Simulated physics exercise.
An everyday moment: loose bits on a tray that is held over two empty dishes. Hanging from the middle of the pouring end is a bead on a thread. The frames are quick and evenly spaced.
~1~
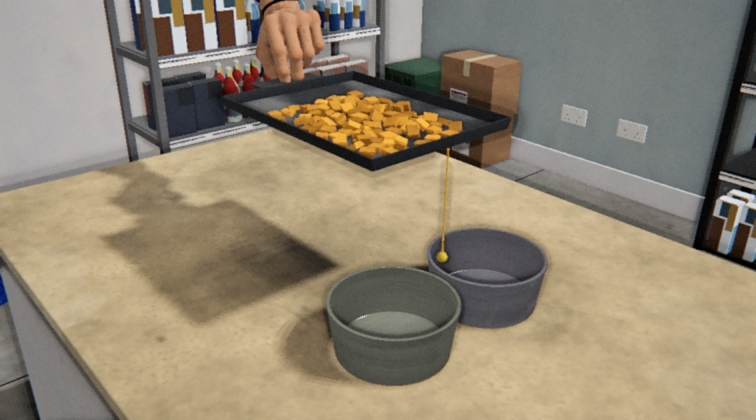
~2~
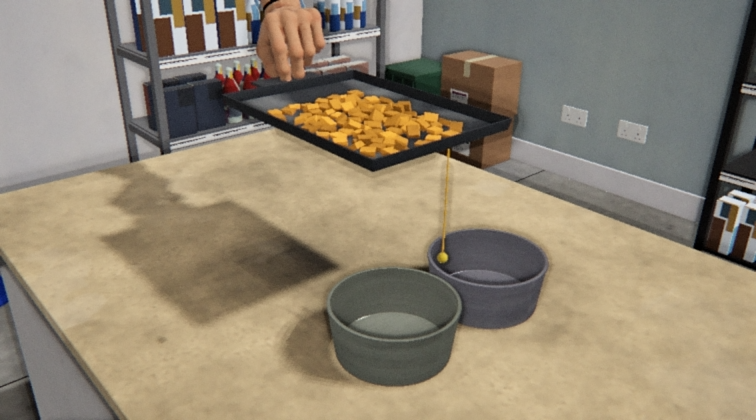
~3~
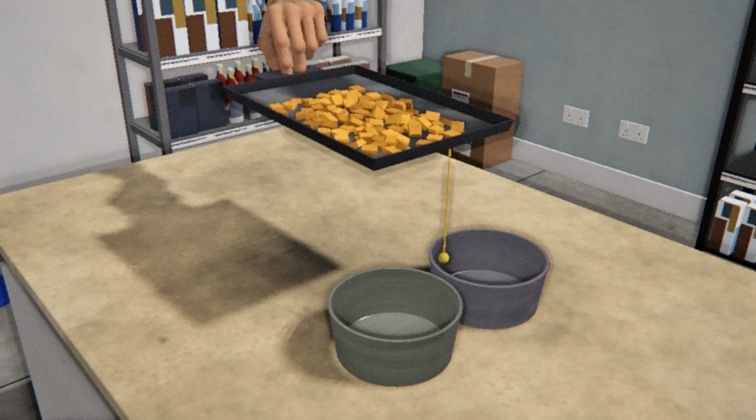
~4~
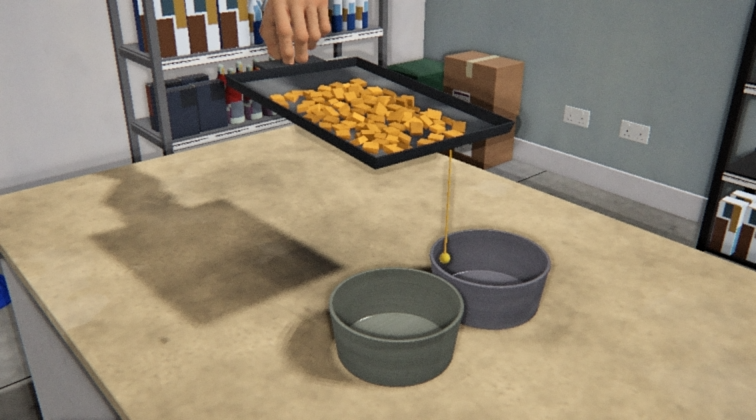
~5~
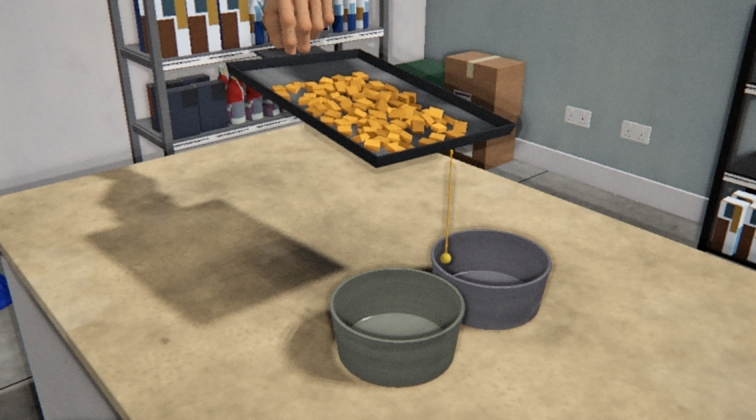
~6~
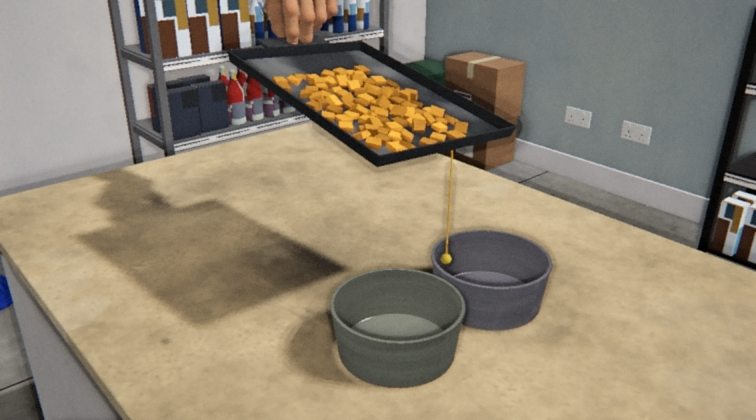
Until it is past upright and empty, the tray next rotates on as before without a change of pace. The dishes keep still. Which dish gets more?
It pours more generously into the right dish, it seems.
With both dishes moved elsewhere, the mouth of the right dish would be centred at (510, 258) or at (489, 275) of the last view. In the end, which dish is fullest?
The first try: The right-hand dish. The second: The dish on the right.
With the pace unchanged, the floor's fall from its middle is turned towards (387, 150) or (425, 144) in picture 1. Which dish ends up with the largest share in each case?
The first slope favours the dish to the left, the second the dish to the left.
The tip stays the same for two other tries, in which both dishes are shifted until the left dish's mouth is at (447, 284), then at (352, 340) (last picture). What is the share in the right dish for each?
About 50 and 40 per cent respectively.
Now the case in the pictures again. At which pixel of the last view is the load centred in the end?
Centre at rest, last view: Approx. (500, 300).
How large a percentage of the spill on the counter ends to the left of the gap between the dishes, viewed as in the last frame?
Close to 10 per cent.
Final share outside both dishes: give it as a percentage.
About 20 per cent.
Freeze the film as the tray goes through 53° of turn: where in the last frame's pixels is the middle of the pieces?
At about (452, 109).
Shortly afterwards, tray tipped steeply; the whole lot on the tray.
Next, tray tipped right over; near two thirds on the tray; near a quarter in the right dish; a little in the air.
Some moments later, tray tipped past a quarter turn; only a few in the left dish; the bulk in the right dish; near a quarter outside both.
In the end, tray tipped past a quarter turn; only a few in the left dish; the bulk in the right dish; near a quarter outside both.
